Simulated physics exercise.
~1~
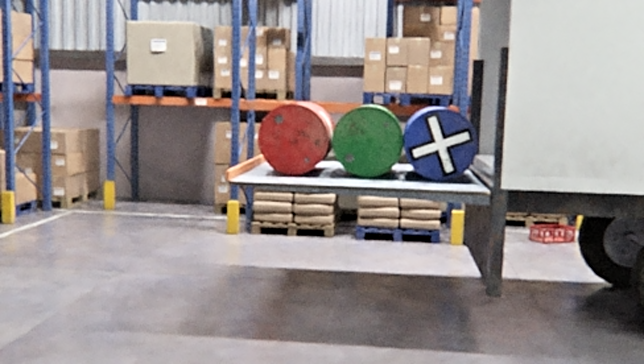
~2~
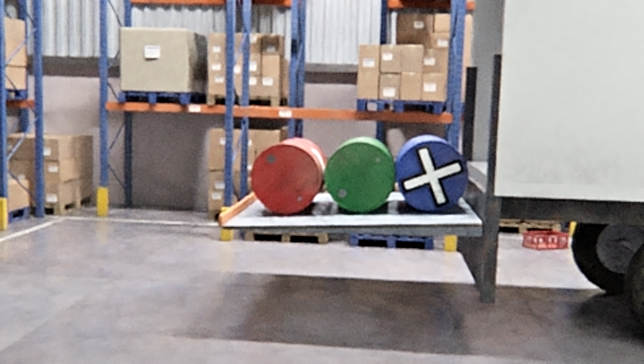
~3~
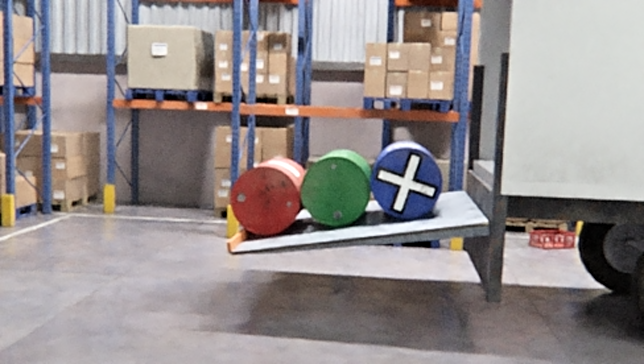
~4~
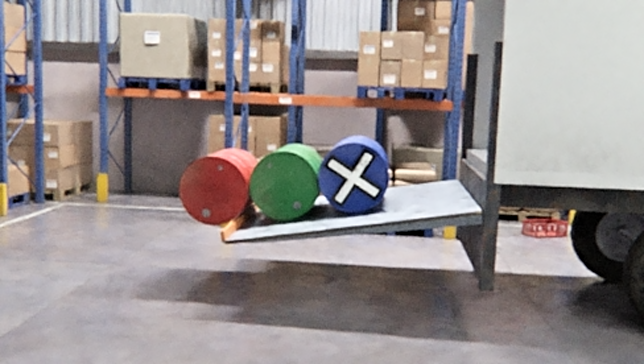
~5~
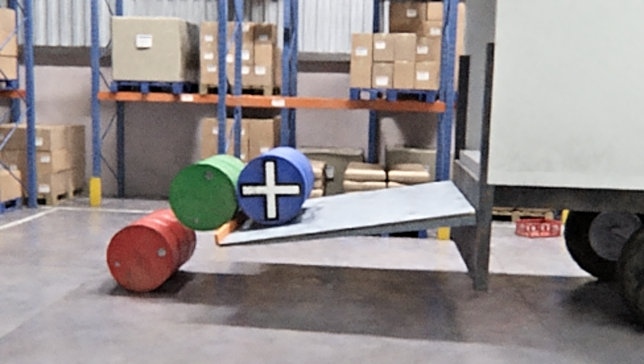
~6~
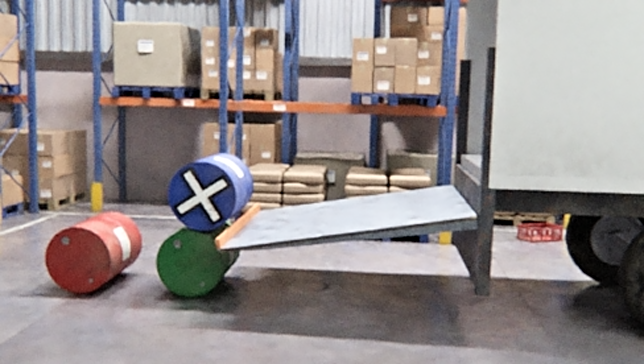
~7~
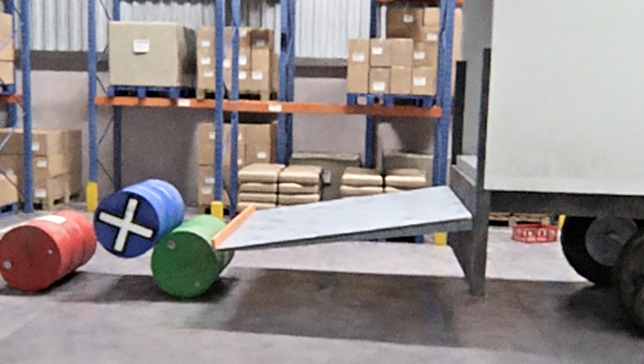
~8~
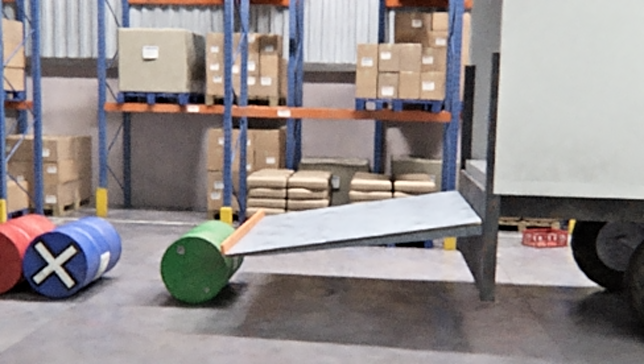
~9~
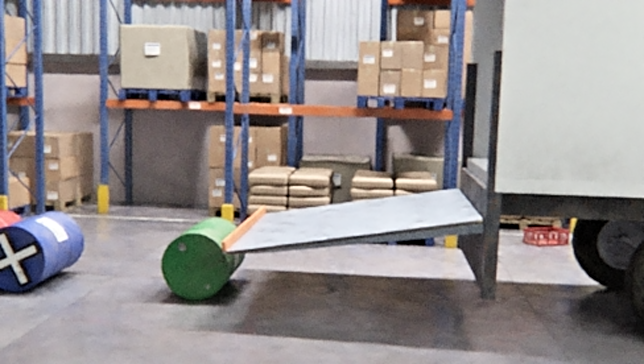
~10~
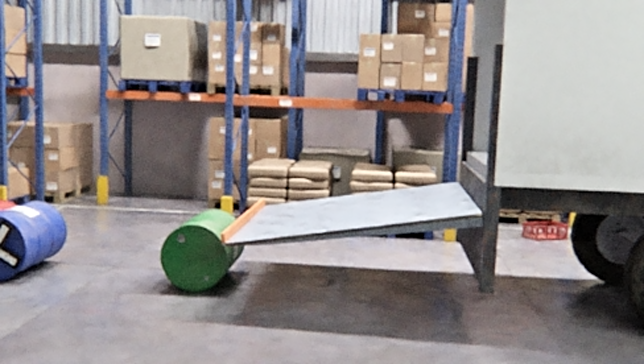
Red, green and blue drums rolling left off a tilting tail-lift in turn, all ending on the warehouse floor, green nearest.
